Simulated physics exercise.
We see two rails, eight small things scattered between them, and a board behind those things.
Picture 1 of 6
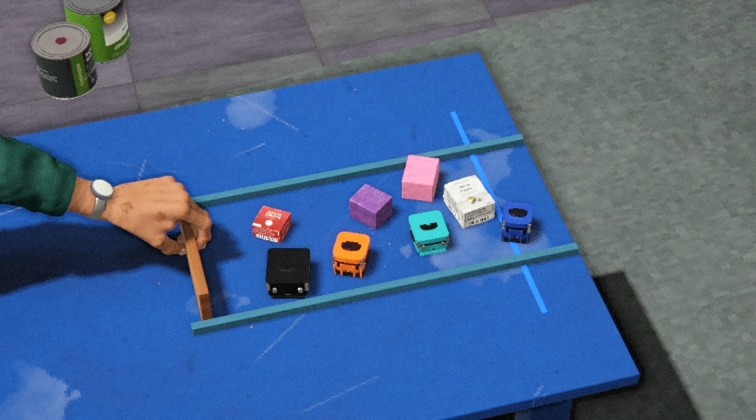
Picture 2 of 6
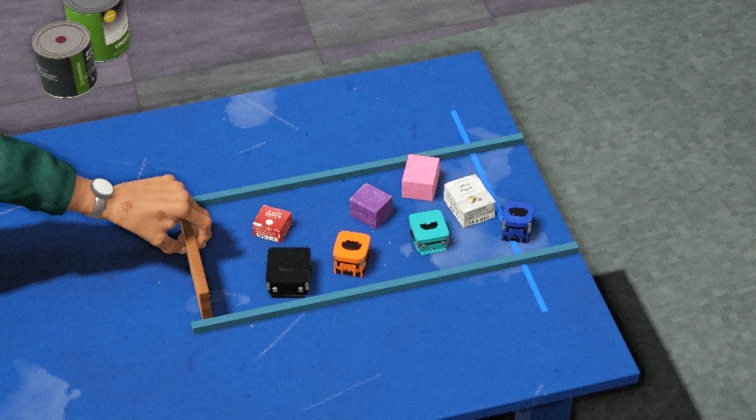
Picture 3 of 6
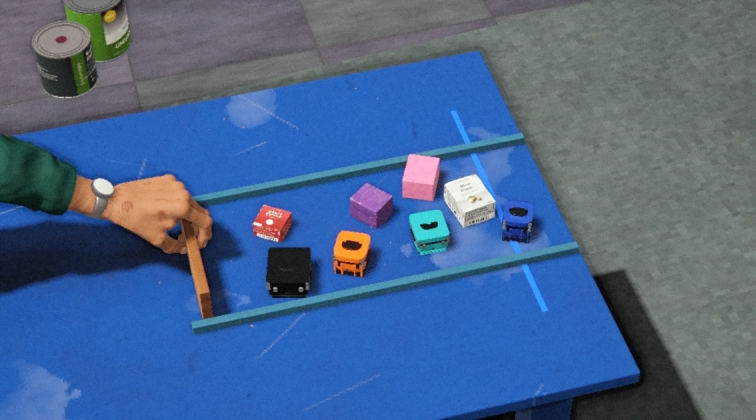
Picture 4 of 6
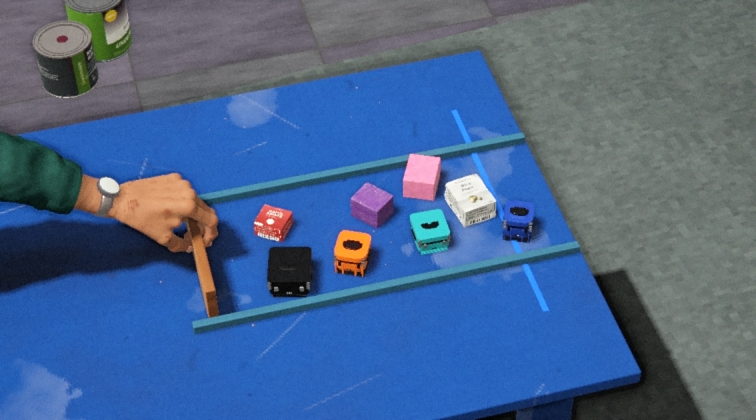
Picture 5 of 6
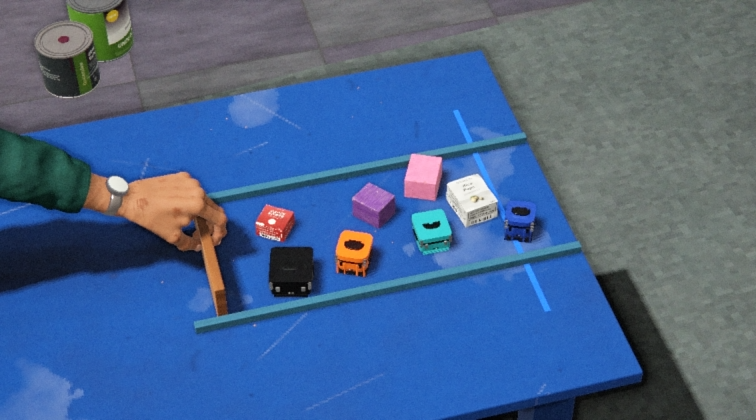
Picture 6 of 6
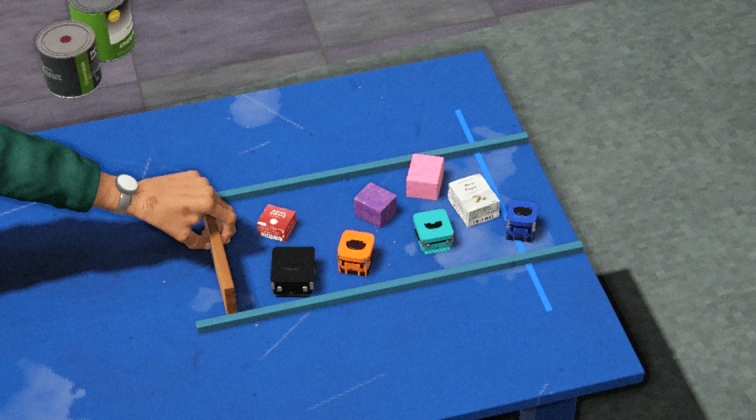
A bright blue tabletop with scuffs and pale patches fills most of the view, seen from above at an angle, with grey and purplish flooring and two paint cans behind. Between two teal rails sit red, black, orange, purple, turquoise, pink, white and blue items, the last few near a light blue line. A green-sleeved, watch-wearing hand slides an orange-brown board slightly rightward while the items barely shift.
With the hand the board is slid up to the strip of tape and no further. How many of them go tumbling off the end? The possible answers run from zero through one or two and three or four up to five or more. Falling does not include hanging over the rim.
Final tally: Three or four.
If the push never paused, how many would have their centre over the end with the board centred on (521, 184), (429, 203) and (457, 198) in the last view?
Result per place: 5; 0; 1.
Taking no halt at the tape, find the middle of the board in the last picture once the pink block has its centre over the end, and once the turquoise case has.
Near (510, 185), then near (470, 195).
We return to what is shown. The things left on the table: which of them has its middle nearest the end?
Orange case.
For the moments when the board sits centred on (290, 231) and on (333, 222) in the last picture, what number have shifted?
At the first point the count is 3, at the second it's 4.
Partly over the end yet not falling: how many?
The count is 2.
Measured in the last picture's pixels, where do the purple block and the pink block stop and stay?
Roughly (519, 190) for the first and roughly (527, 152) for the second.
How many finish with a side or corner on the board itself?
It adds up to 3.
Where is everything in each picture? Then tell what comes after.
Blue case (517, 222); white box (469, 202); pink block (421, 179); board (192, 252); tape (496, 205), in the first frame.
White box (469, 201); orange case (352, 254), in the second frame.
Pink block (421, 177); board (192, 250), in the third frame.
Blue case (518, 221); turquoise case (430, 233), in the fourth frame.
White box (472, 200); red box (275, 223), in the fifth frame.
Blue case (522, 221); white box (474, 200); pink block (425, 177); board (216, 246); tape (500, 204), in the sixth frame.
Soon after, none off yet; blue case at rest near (522, 221); white box at rest near (474, 200); pink block at rest near (425, 177).
After that, none off yet; blue case displaced about its own width near (541, 218); white box displaced about its own width near (502, 185); pink block displaced a little near (446, 169).
In the end, the number that fall off is three or four; gone, turquoise case, white box and blue case.
